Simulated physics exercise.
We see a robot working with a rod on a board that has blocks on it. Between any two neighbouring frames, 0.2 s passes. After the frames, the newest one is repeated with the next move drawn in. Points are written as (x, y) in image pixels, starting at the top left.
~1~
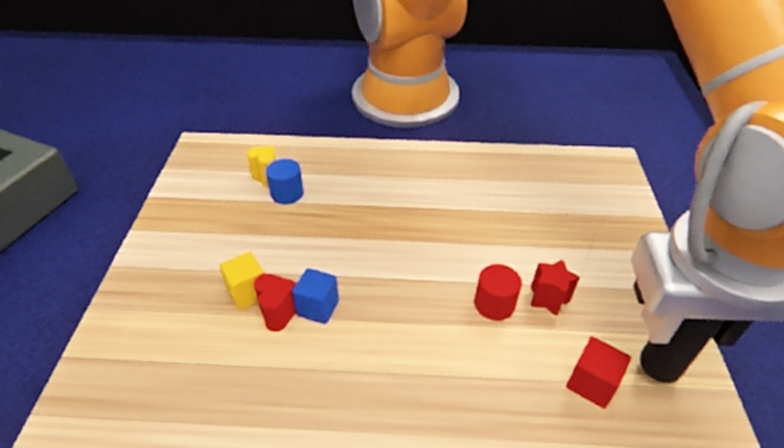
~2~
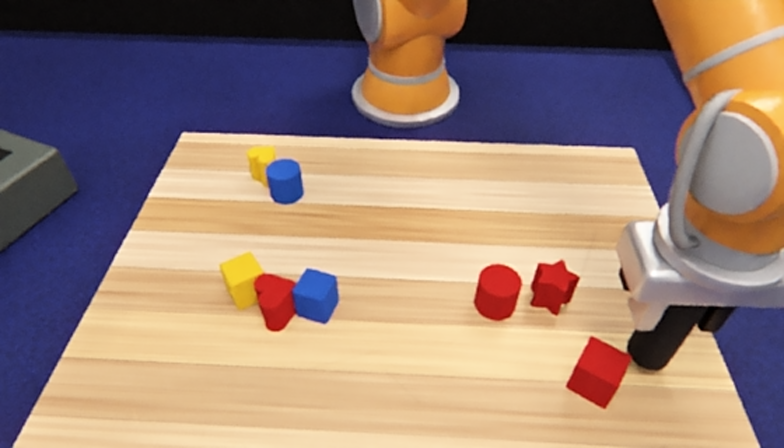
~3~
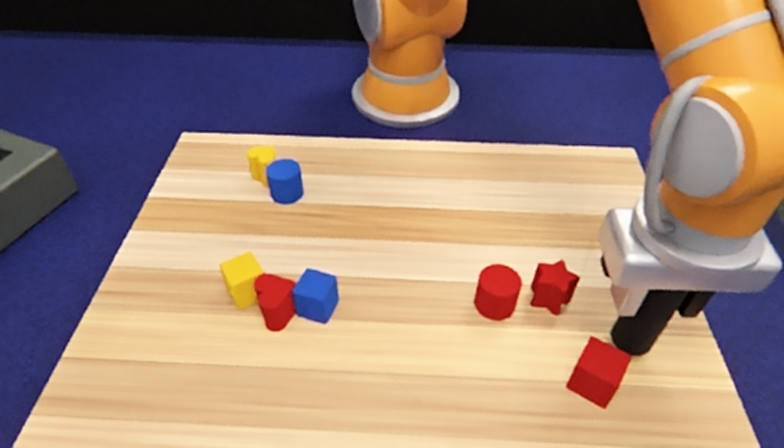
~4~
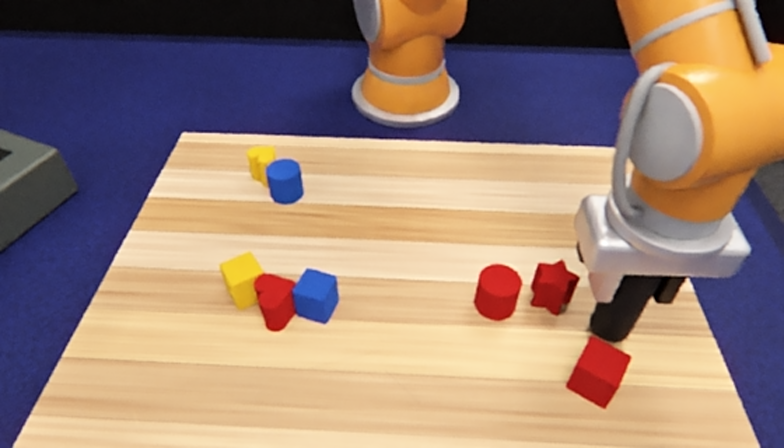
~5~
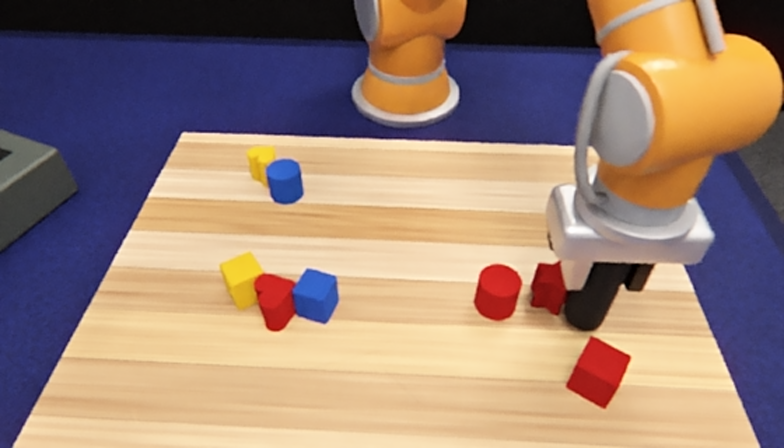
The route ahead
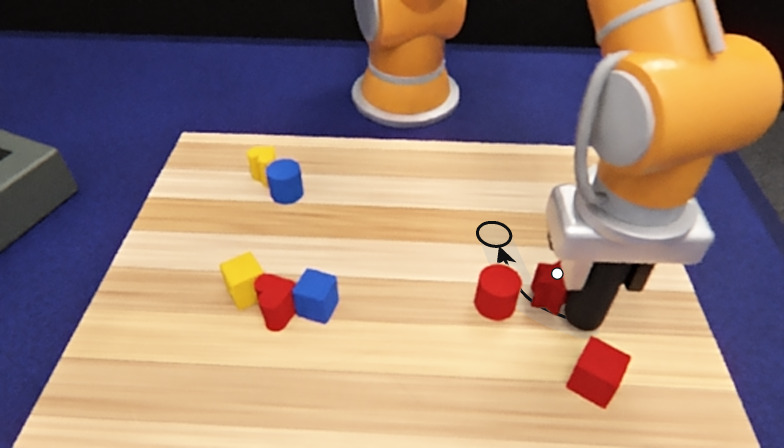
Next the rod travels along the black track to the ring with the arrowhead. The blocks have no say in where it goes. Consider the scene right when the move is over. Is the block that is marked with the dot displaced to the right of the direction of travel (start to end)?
Yes, that is what happens.
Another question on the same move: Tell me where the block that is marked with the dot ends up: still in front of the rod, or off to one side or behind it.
As far as I can tell, the block that is marked with the dot is still leading the way in front of the rod.
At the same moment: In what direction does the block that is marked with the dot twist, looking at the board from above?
Looking down, my answer is that the block that is marked with the dot rotates clockwise.
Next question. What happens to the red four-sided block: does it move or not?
It is left in place.
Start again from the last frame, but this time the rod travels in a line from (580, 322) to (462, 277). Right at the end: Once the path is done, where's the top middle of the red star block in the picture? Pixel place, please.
Its top middle: (513, 242).
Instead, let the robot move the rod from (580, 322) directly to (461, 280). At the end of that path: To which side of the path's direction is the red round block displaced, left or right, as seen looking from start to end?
The red round block goes left.
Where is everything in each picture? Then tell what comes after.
The first picture shows tip of the rod (660, 366), middles of tops, red round block (501, 279), red star block (557, 274), red four-sided block (605, 360).
The second picture shows rod (647, 354), nothing pushed.
The third picture shows rod (630, 340), nothing pushed.
The fourth picture shows rod (609, 327), nothing pushed.
The fifth picture shows rod (583, 316), red round block (501, 279), red star block (557, 274), red four-sided block (605, 360).
The line goes from (580, 322) over (533, 302) and (508, 267) to (494, 234); the dot is on the red star block.
On the path given first. One third of the way, rod (534, 295); red star block (524, 251), turned 30° clockwise.
Two thirds of the way, rod (509, 260); red round block (492, 277); red star block (501, 219), turned 30° clockwise.
At the end, rod (495, 228); red round block (492, 277); red star block (487, 189), turned 30° clockwise; red four-sided block unmoved.
